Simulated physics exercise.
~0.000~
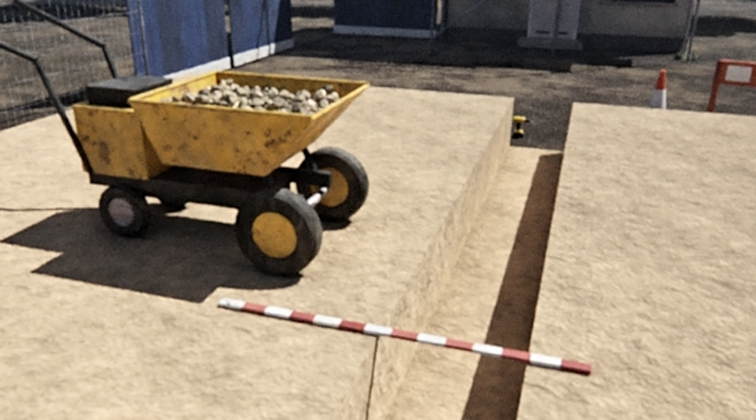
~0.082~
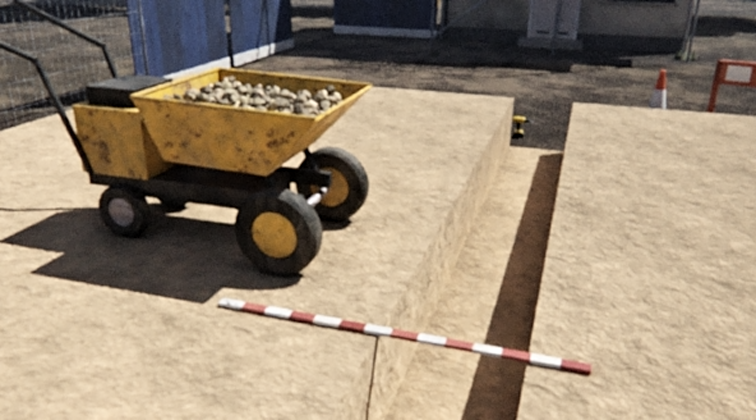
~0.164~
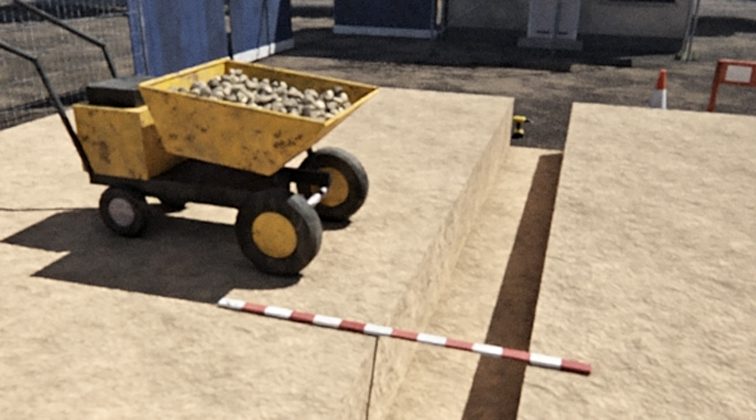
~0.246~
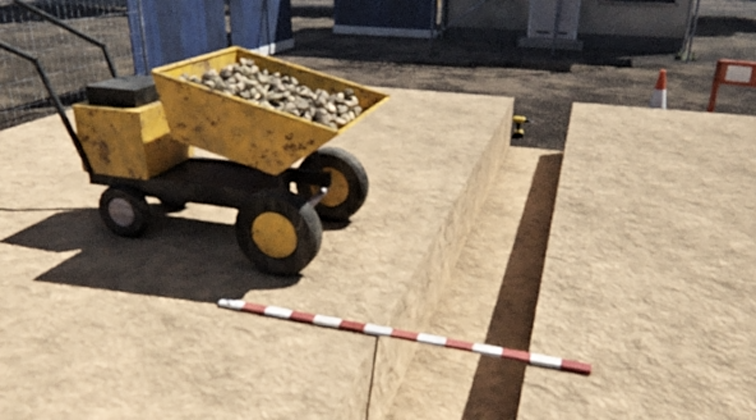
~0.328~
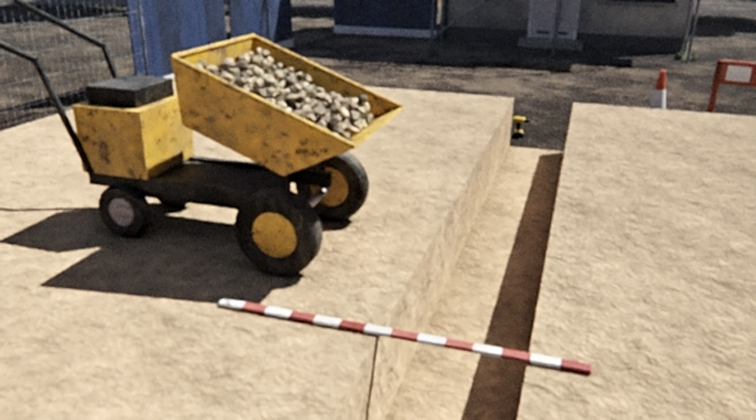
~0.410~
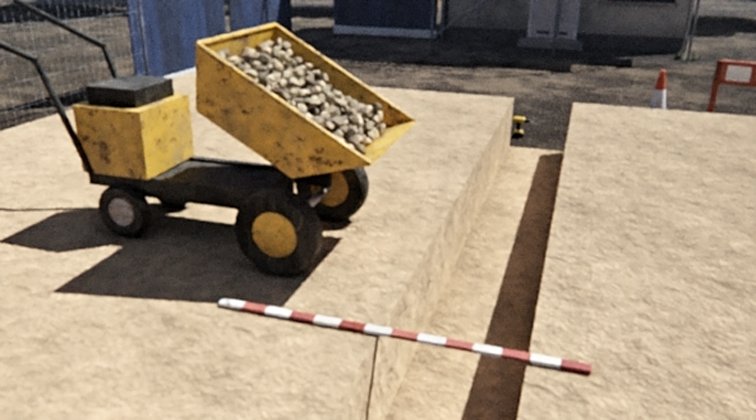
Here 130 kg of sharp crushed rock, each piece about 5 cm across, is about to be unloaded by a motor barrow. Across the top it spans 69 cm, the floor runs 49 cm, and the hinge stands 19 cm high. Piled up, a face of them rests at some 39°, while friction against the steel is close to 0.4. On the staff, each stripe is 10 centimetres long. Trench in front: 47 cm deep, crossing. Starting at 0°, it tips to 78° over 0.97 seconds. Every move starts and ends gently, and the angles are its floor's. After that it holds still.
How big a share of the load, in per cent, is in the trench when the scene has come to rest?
A share of about 100 percent.
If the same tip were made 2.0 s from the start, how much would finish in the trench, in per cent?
With that timing, about 100 per cent.
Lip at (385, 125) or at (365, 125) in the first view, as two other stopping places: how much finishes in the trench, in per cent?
From the first spot near 80, from the second near 95 per cent.
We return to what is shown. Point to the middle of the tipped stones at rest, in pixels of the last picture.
Around (485, 349).
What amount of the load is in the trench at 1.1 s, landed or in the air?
Roughly 50 percent of the load.
After 0.7 s the floor is at 66°; 100 % in the skip; the foremost stones are at (416, 211).
After 1.1 s the floor is at 78°; 50 % in the skip, 50 % in the trench; the foremost stones are at (515, 380).
After 1.4 s the floor is at 78°; 9 % in the skip, 91 % in the trench; the foremost stones are at (525, 374).
After 3.4 s the floor is at 78°; 0 % in the skip, 100 % in the trench; the foremost stones are at (520, 401).
